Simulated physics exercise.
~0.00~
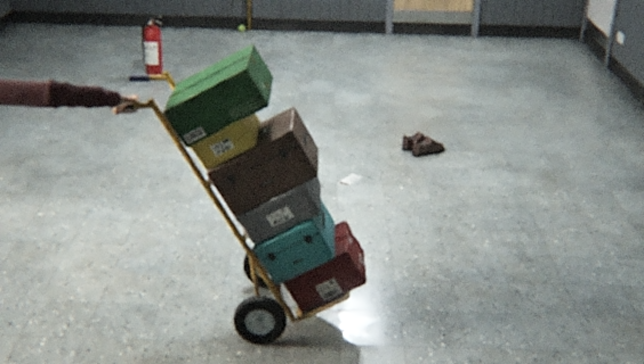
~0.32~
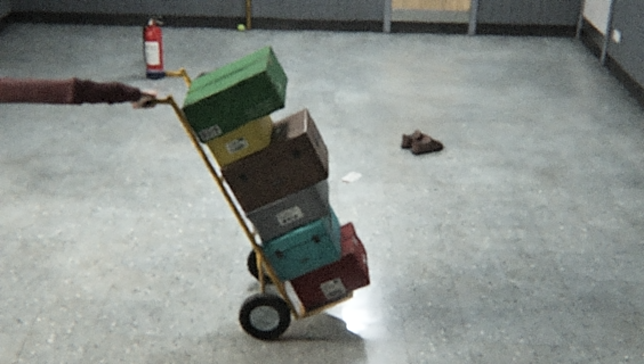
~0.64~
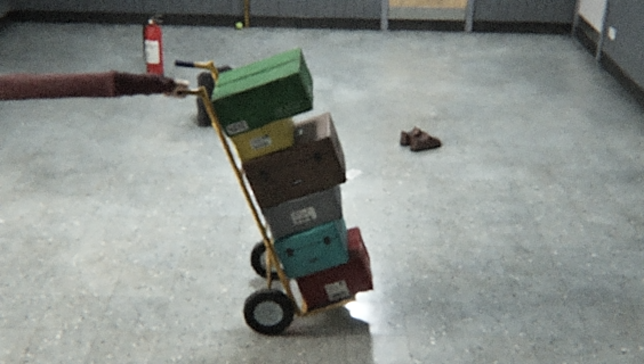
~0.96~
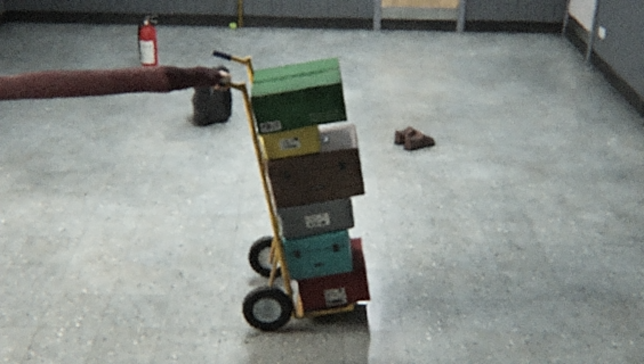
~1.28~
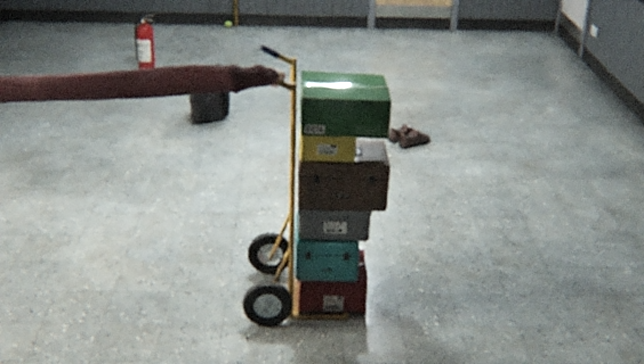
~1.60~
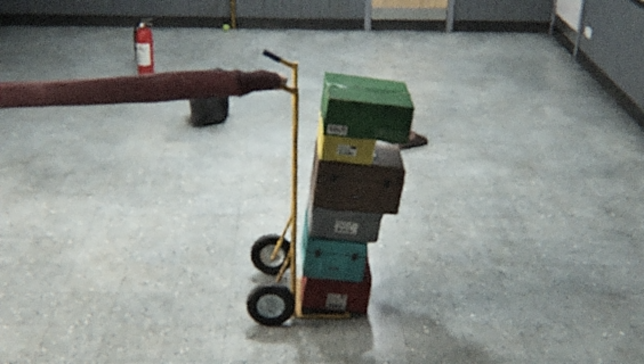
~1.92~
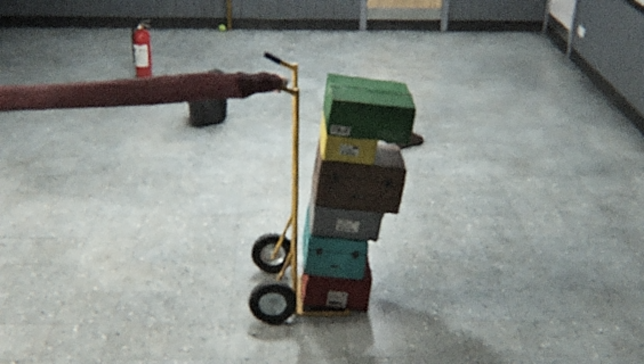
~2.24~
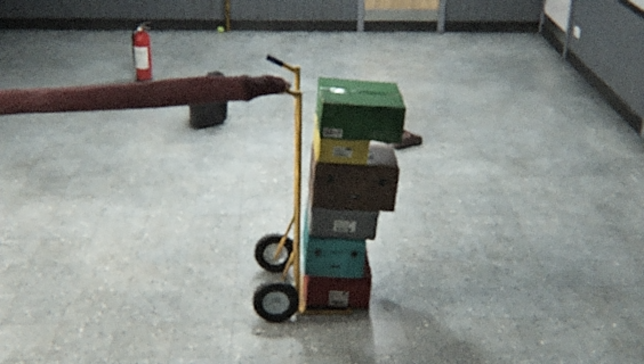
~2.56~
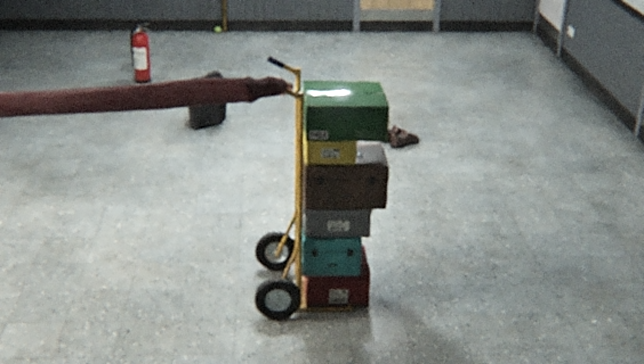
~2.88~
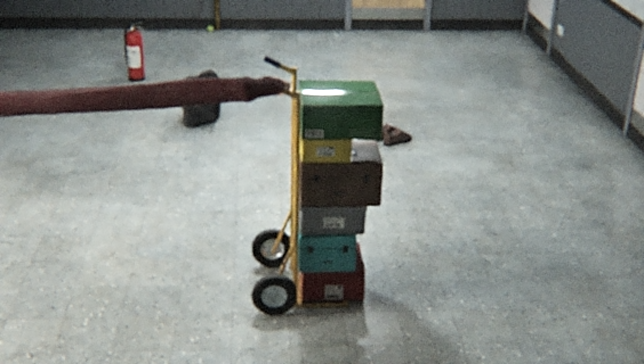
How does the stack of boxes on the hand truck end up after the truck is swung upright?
The whole stack is still standing on the upright hand truck, with nothing tipped over or dropped.
In a room with a speckled grey floor, a hand swung a yellow hand truck stacked with six boxes and toolboxes upright; the stack tipped away to the right, then rocked back against the truck and stayed standing.
